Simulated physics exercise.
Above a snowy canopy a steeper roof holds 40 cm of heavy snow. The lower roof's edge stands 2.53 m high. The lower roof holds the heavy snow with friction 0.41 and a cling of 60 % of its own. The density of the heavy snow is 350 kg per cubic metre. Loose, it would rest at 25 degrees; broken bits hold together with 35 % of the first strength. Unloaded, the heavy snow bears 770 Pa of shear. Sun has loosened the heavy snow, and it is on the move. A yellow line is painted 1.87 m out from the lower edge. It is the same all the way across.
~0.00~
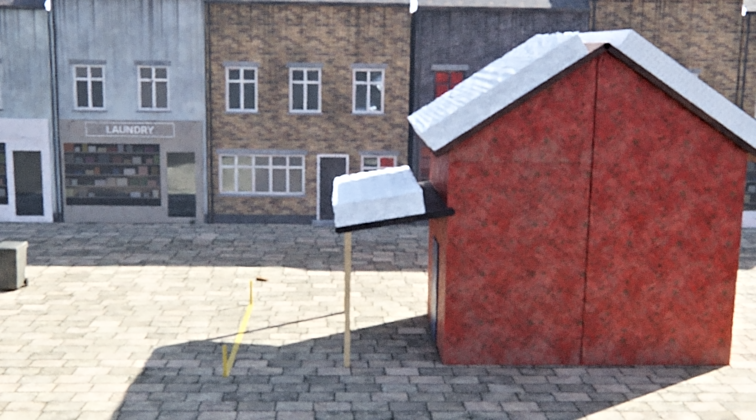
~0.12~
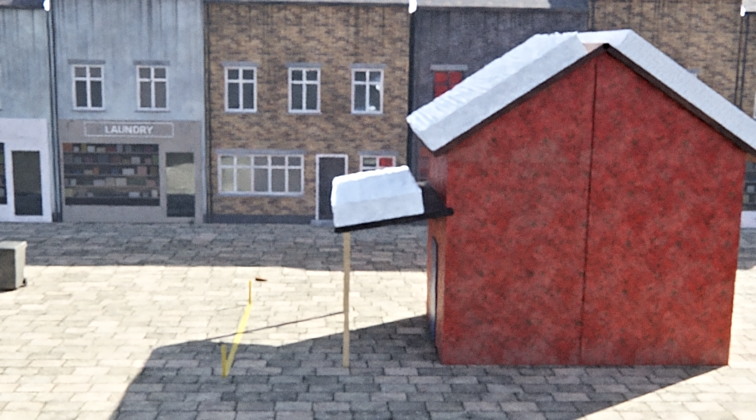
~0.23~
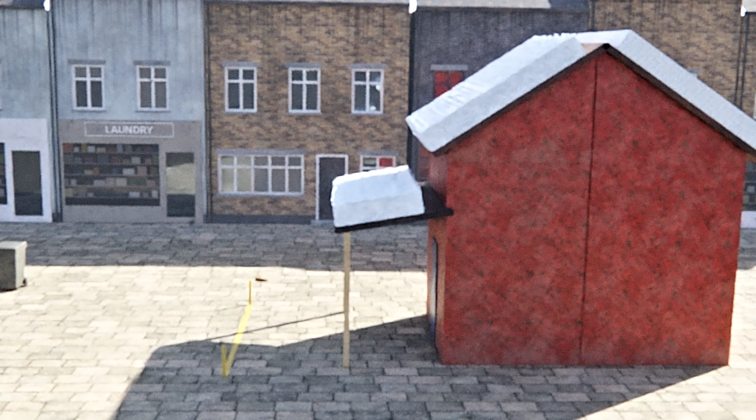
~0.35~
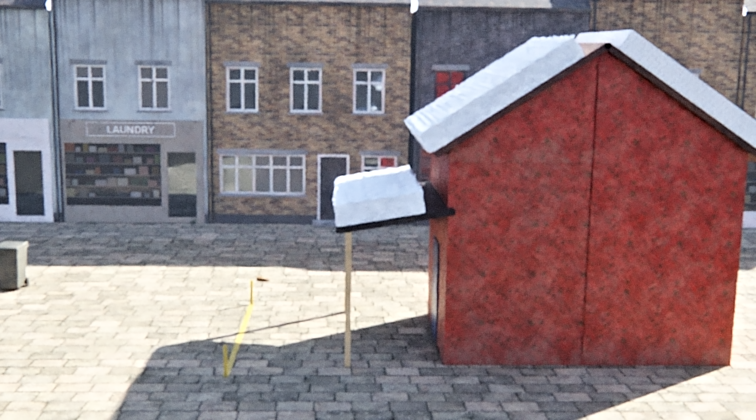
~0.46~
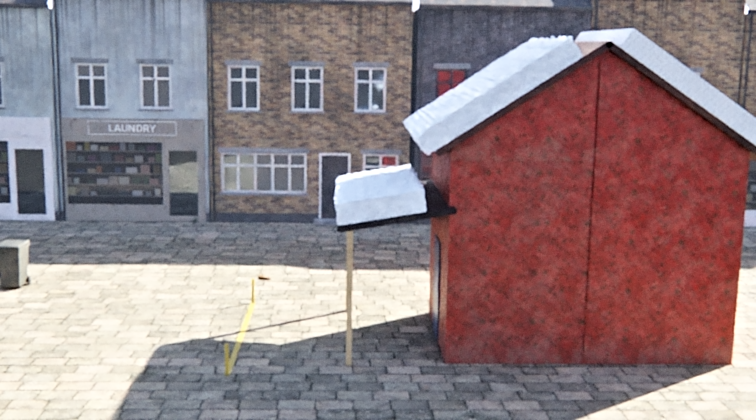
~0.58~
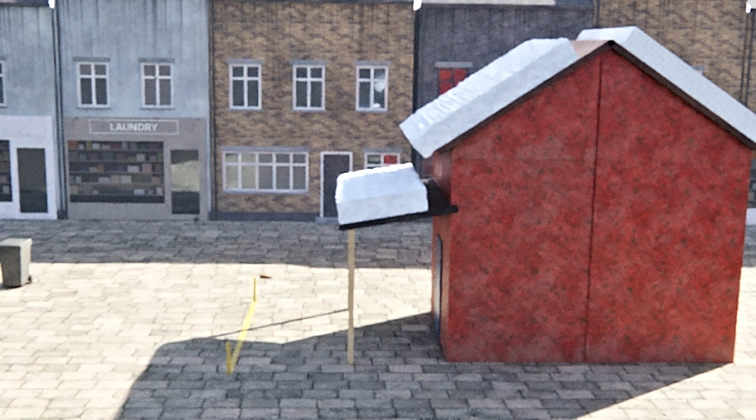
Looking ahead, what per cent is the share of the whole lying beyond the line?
It comes to some 9 %.
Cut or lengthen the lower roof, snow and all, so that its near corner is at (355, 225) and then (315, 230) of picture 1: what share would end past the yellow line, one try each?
In turn about 20 %, 5 %.
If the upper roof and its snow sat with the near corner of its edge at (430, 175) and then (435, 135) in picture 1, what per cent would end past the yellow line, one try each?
In that order: 0 %, 25 %.
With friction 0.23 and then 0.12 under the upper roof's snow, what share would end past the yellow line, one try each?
In turn about 30 %, 35 %.
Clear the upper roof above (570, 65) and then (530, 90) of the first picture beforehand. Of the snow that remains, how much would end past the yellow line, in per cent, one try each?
In turn about 5 %, 0 %.
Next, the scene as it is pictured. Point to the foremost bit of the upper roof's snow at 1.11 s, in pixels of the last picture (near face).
Around (384, 184).
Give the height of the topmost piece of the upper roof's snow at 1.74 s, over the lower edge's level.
Roughly 2.0 m.
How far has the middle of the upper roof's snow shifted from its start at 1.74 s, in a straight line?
Some 2.2 m.
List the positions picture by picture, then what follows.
In the first picture, foremost bit of the heavy snow at (433, 143).
In the second picture, foremost bit of the heavy snow at (432, 144), its middle shifted 1.0 cm.
In the third picture, foremost bit of the heavy snow at (430, 145), its middle shifted 4.2 cm, 1 % of it past the upper edge, in one piece.
In the fourth picture, foremost bit of the heavy snow at (430, 128), its middle shifted 9.6 cm, 3 % of it past the upper edge, in one piece.
In the fifth picture, foremost bit of the heavy snow at (427, 142), its middle shifted 17 cm, 6 % of it past the upper edge, in one piece.
In the sixth picture, foremost bit of the heavy snow at (423, 137), its middle shifted 28 cm, 9 % of it past the upper edge, in one piece.
After 1.11 s, none is below the lower edge and 0 % is past the line.
After 1.74 s, none is below the lower edge and 0 % is past the line.
After 2.37 s, 18 % is below the lower edge and 0 % is past the line.
After 3.00 s, 45 % is below the lower edge and 7 % is past the line.
After 4.60 s, 53 % is below the lower edge and 9 % is past the line.
